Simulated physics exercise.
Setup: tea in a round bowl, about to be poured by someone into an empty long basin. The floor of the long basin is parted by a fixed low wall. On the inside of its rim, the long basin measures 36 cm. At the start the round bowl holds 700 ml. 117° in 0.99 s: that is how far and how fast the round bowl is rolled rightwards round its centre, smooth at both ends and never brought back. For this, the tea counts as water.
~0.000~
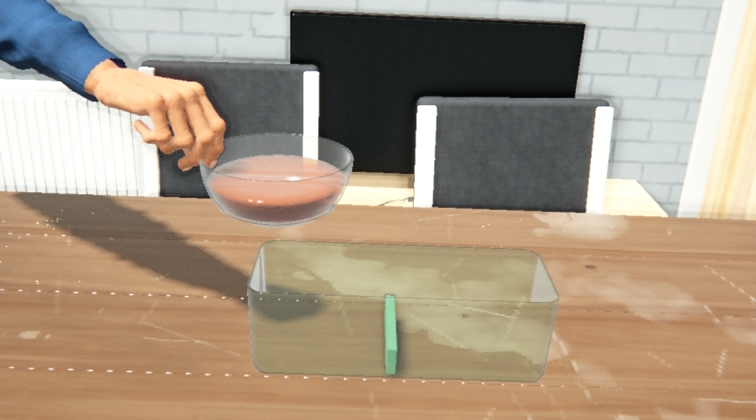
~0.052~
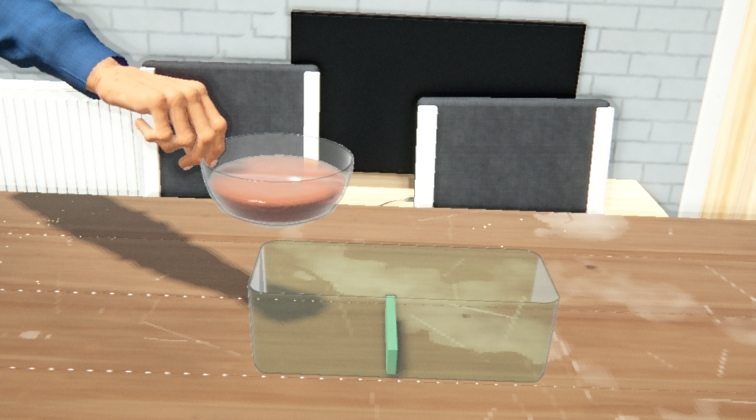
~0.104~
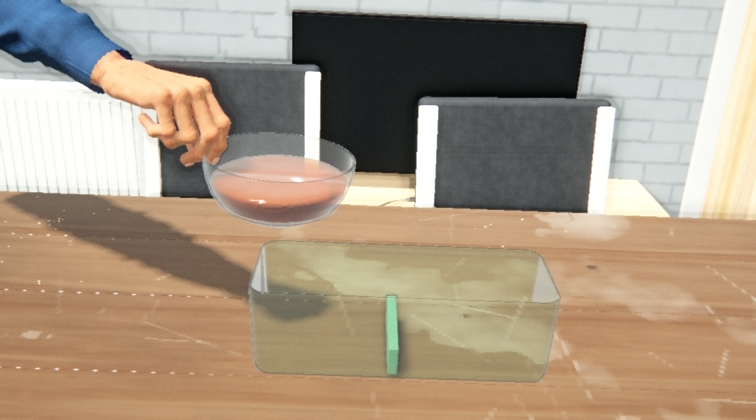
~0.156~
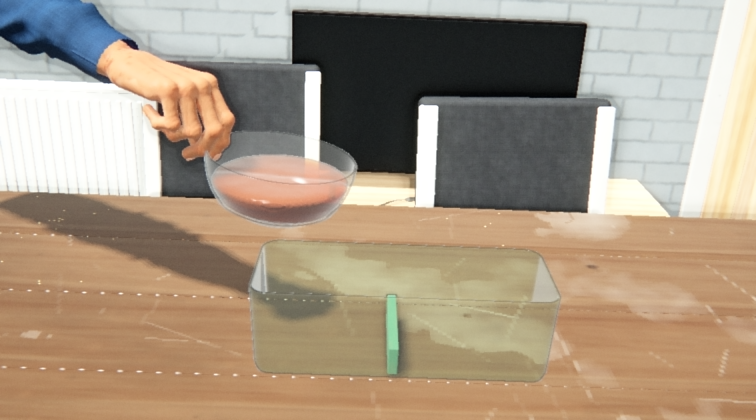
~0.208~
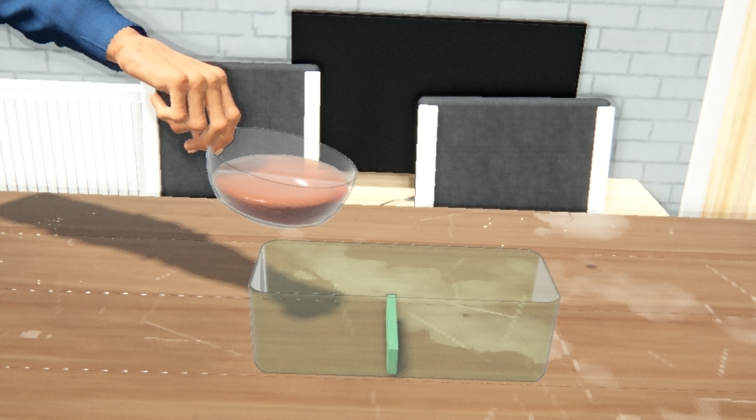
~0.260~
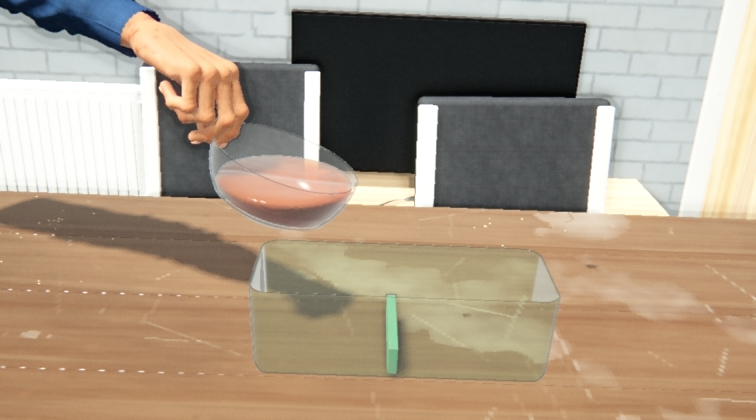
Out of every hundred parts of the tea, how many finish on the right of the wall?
About 31 in every hundred.
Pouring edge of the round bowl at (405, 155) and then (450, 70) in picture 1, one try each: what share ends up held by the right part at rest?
75 then 85 %.
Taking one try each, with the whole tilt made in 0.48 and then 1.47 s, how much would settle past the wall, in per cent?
I'd say 25 percent on the first go, 40 percent on the next.
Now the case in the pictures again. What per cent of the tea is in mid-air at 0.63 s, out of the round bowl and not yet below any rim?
Some 28 % is the figure.
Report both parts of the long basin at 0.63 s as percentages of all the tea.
Lab note: Left near 28 %, right near 20.
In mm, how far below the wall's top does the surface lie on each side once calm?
Near 16 mm for the left and near 28 mm for the right.
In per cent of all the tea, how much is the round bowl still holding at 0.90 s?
Around 0 percent of it.
By 0.63 s the tilt is 83° and 25 per cent is still to pour, 27 is left of the wall and 20 right of it.
By 0.90 s the tilt is 115° and 0 per cent is still to pour, 68 is left of the wall and 28 right of it.
By 1.18 s the tilt is 117° and 0 per cent is still to pour, 67 is left of the wall and 31 right of it.
By 1.49 s the tilt is 117° and 0 per cent is still to pour, 67 is left of the wall and 31 right of it.
At rest 67 per cent lies left of the wall, 31 right of it and 2 outside.
